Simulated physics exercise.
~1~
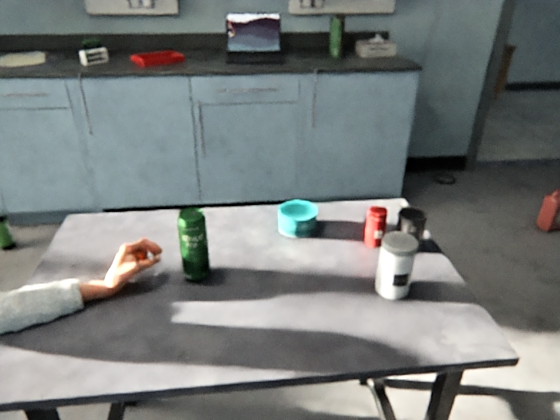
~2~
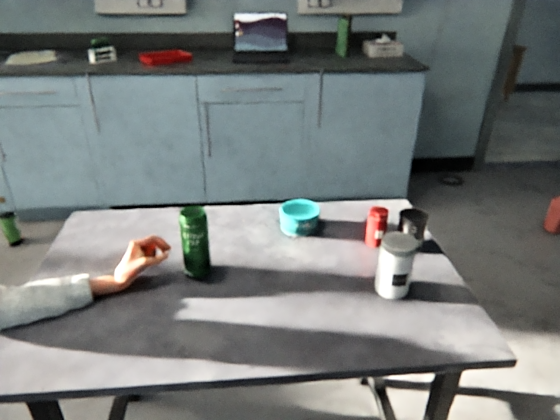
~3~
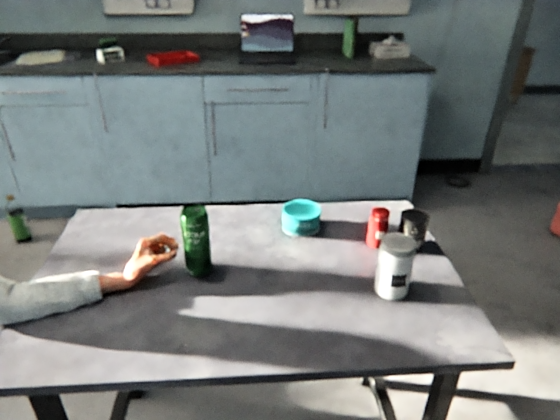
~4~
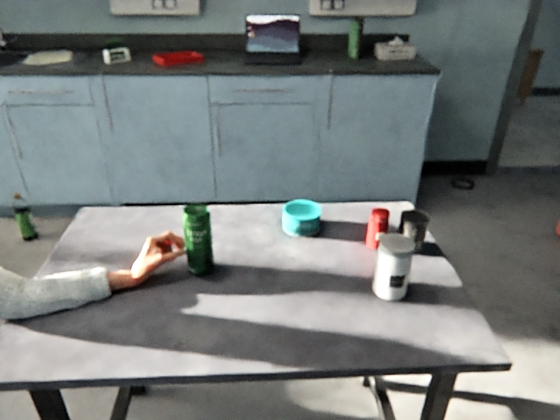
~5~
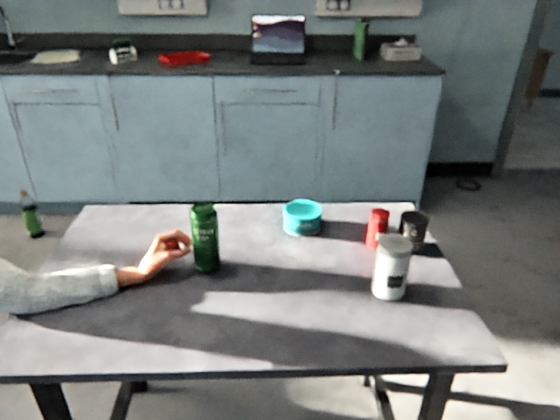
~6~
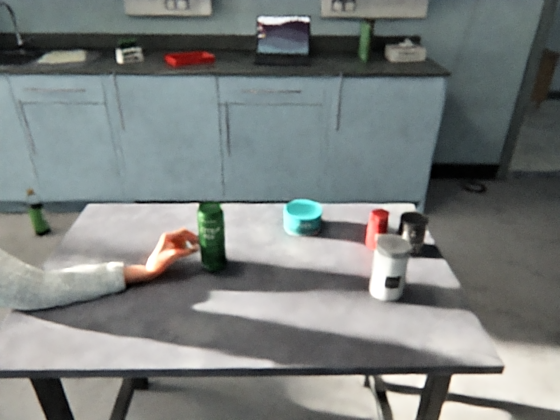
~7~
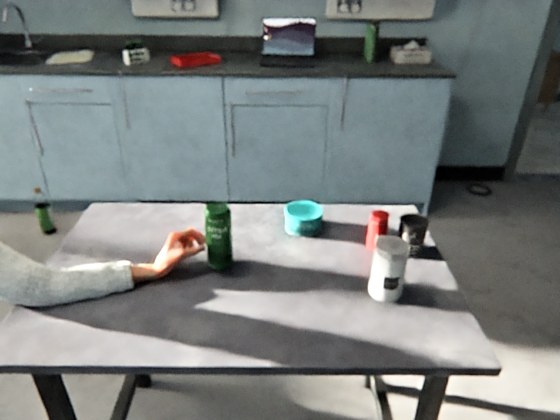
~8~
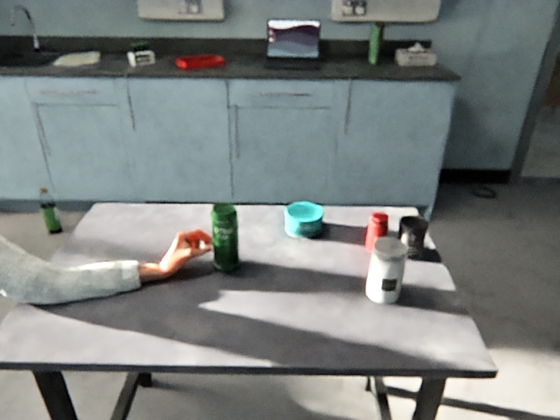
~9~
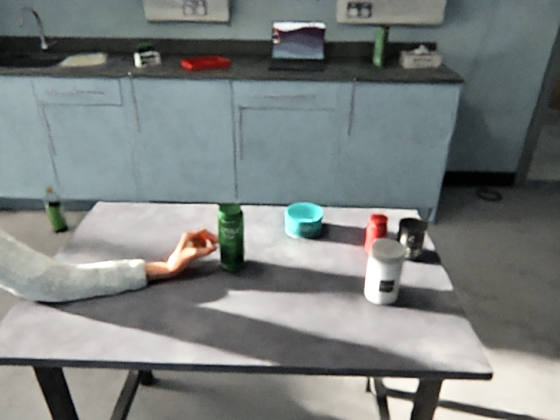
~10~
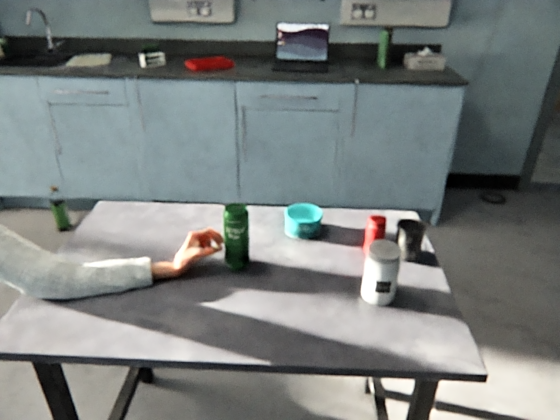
On a grey table in a kitchen-like room, a hand slowly pushing a green can to the right, the can staying upright.
